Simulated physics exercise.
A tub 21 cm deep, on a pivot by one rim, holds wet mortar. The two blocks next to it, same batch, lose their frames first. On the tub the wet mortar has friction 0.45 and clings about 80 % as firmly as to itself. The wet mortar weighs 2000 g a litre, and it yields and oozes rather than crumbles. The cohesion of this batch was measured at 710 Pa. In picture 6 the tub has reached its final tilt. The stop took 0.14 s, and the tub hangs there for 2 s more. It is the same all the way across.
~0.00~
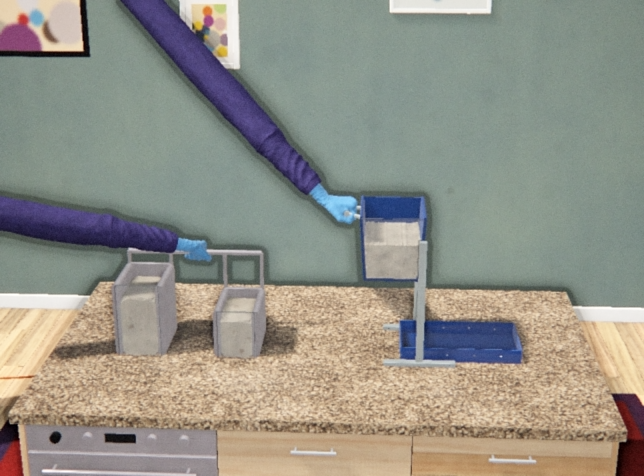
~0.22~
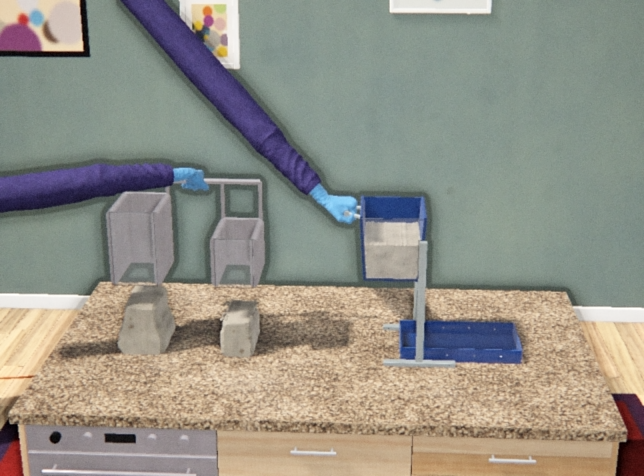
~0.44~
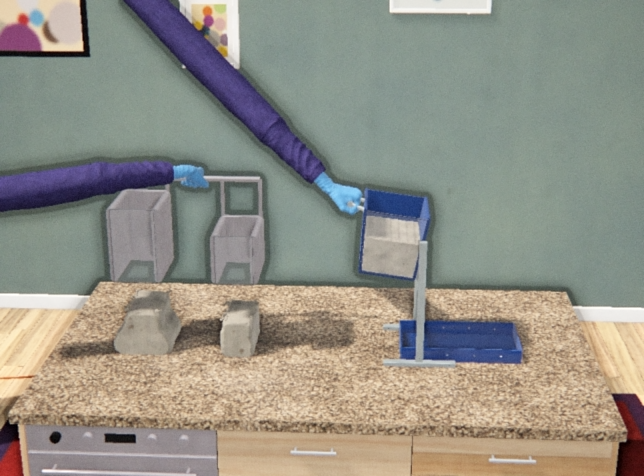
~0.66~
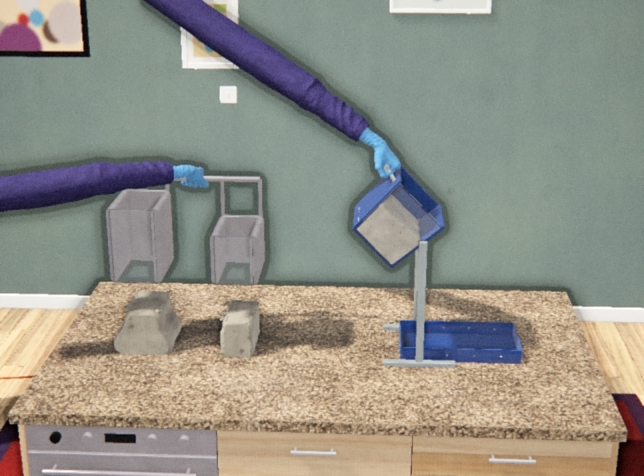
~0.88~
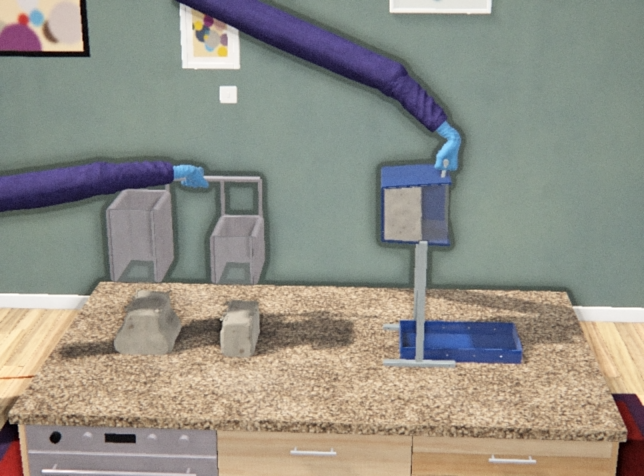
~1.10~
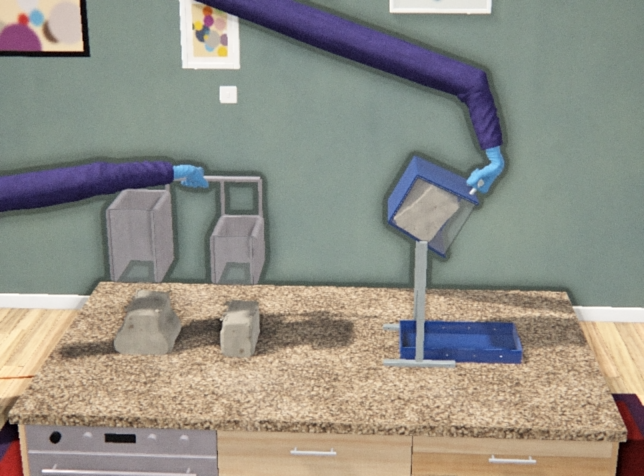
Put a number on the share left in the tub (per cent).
The share left in the tub is near 0 %.
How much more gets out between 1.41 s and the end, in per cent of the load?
About 9 %.
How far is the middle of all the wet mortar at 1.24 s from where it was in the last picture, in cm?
About 10 cm.
After 1.24 s, the tub is at 118 degrees and holds 69 %.
After 1.41 s, the tub is at 118 degrees and holds 9 %.
After 1.58 s, the tub is at 118 degrees and holds 0 %.
After 1.75 s, the tub is at 118 degrees and holds 0 %.
After 3.10 s, at the end, the tub is at 118 degrees and holds 0 %.
